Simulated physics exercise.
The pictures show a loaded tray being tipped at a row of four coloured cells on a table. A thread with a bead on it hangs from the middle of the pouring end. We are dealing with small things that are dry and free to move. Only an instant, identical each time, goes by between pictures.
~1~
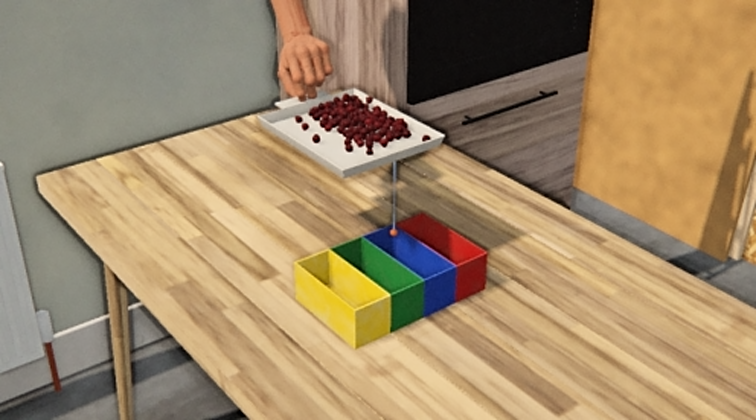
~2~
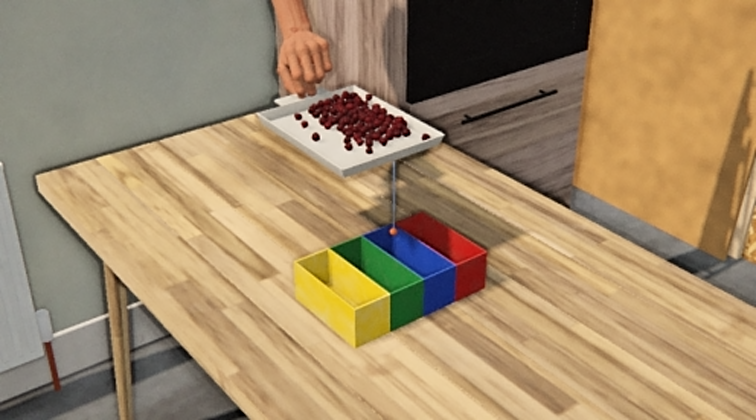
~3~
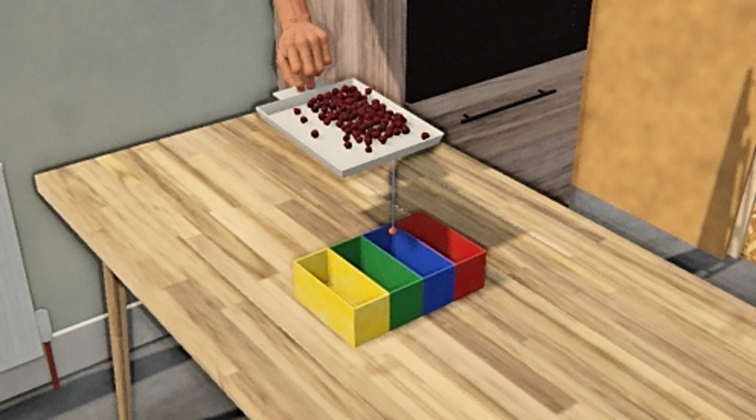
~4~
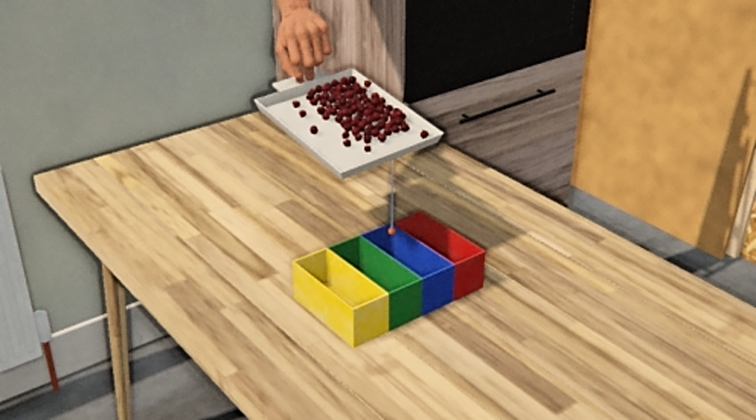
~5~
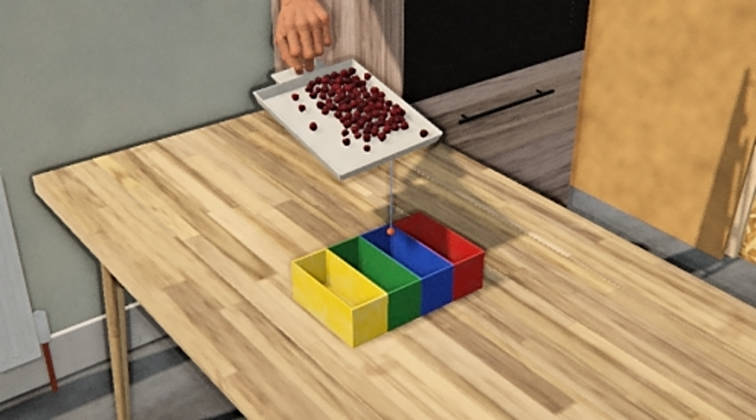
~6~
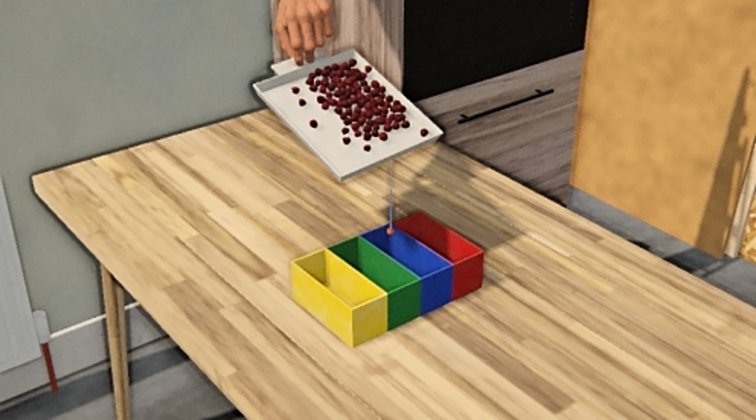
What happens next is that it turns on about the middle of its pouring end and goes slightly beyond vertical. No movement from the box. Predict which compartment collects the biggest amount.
Biggest amount: The green compartment.
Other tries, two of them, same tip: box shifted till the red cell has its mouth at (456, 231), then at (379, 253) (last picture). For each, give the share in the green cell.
30 and 0 in a hundred.
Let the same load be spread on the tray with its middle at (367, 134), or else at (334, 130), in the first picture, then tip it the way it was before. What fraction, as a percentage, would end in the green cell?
You'd see roughly 40 per cent first and roughly 40 per cent second.
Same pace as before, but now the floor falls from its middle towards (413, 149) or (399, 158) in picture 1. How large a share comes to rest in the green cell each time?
About 0 %, then 10 %.
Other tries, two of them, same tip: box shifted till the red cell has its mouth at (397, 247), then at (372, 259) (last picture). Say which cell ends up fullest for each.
Attempt 1 - the cell in blue; attempt 2 - the red cell.
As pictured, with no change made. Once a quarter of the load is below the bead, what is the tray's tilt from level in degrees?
90° or so.
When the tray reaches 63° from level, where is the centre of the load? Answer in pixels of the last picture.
Somewhere around pixel (370, 145) in the last picture.
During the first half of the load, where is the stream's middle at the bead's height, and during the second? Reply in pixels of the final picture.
The first part passes (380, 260); everything after passes (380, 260).
Soon after the last picture, tray tipped steeply; most on the tray; a small part in the green cell; a stray few in the yellow cell; a stray few in the blue cell; a small part falling or outside the box.
A little later, tray tipped past a quarter turn; a small part on the tray; about a quarter in the green cell; a small part in the yellow cell; a small part in the blue cell; a small part in the red cell; about a quarter falling or outside the box.
Later still, tray tipped past a quarter turn; about half in the green cell; about a quarter in the yellow cell; about a quarter in the blue cell; a small part in the red cell; a stray few falling or outside the box.
At rest, tray tipped past a quarter turn; about half in the green cell; about a quarter in the yellow cell; about a quarter in the blue cell; a small part in the red cell; a stray few outside the box.
